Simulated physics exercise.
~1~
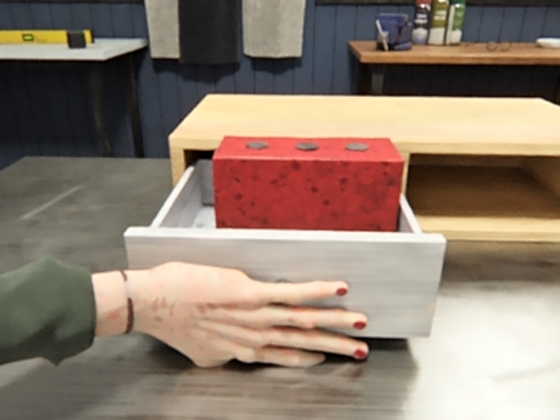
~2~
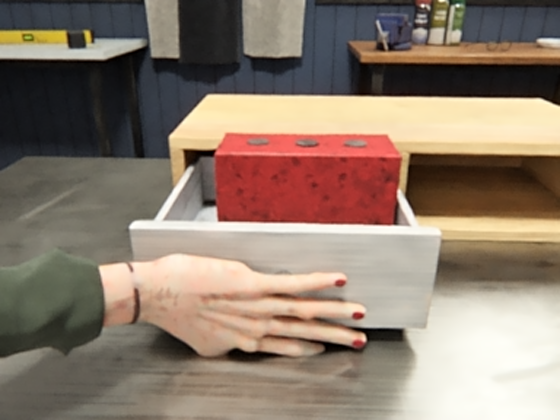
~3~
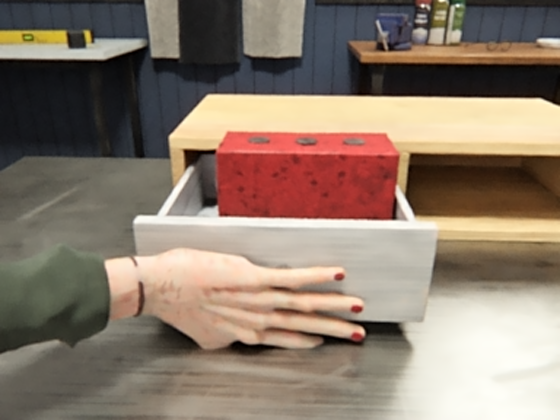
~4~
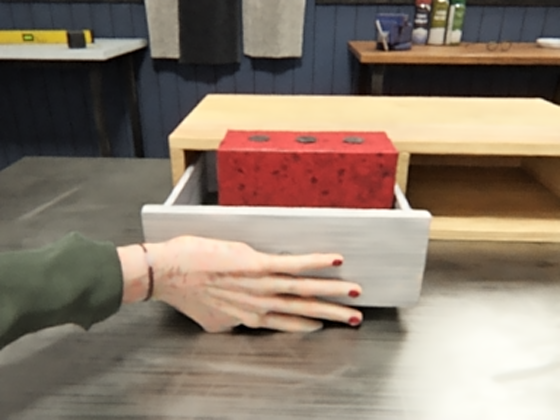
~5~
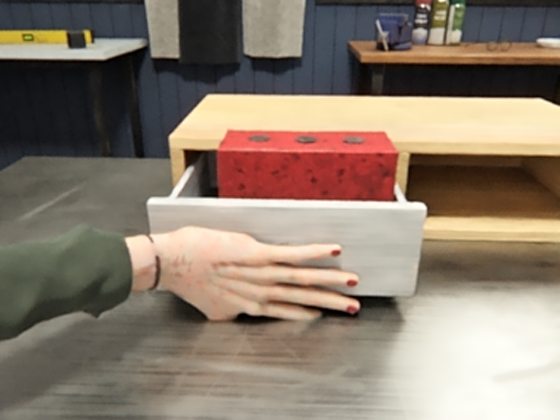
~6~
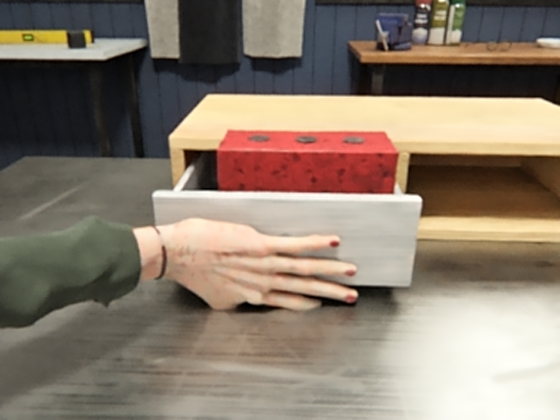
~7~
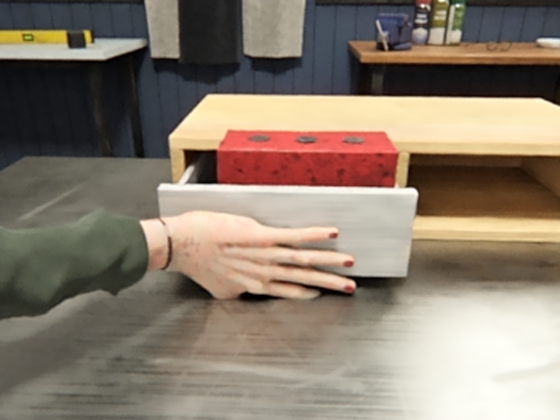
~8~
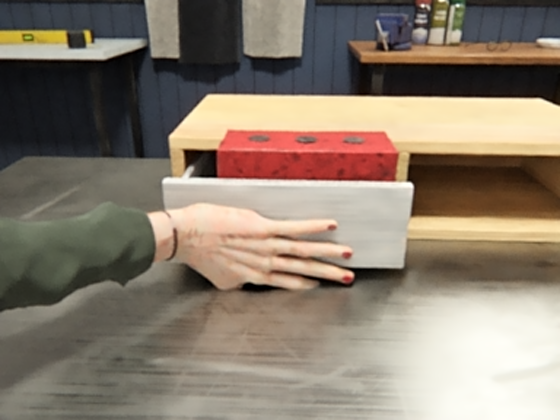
In a workshop with dark blue walls, a low wooden cabinet sits on a dark tabletop with its pale grey drawer pulled out. A speckled red block with three dark round spots along its top stands upright in the drawer, rising above the front panel. A hand in a green sleeve, with red-painted nails, lies flat against the drawer front and pushes it steadily back toward the cabinet. The drawer slides inward little by little, while the red block stays upright behind the panel. The drawer ends up still partly open, the block's top showing and the hand on the front.
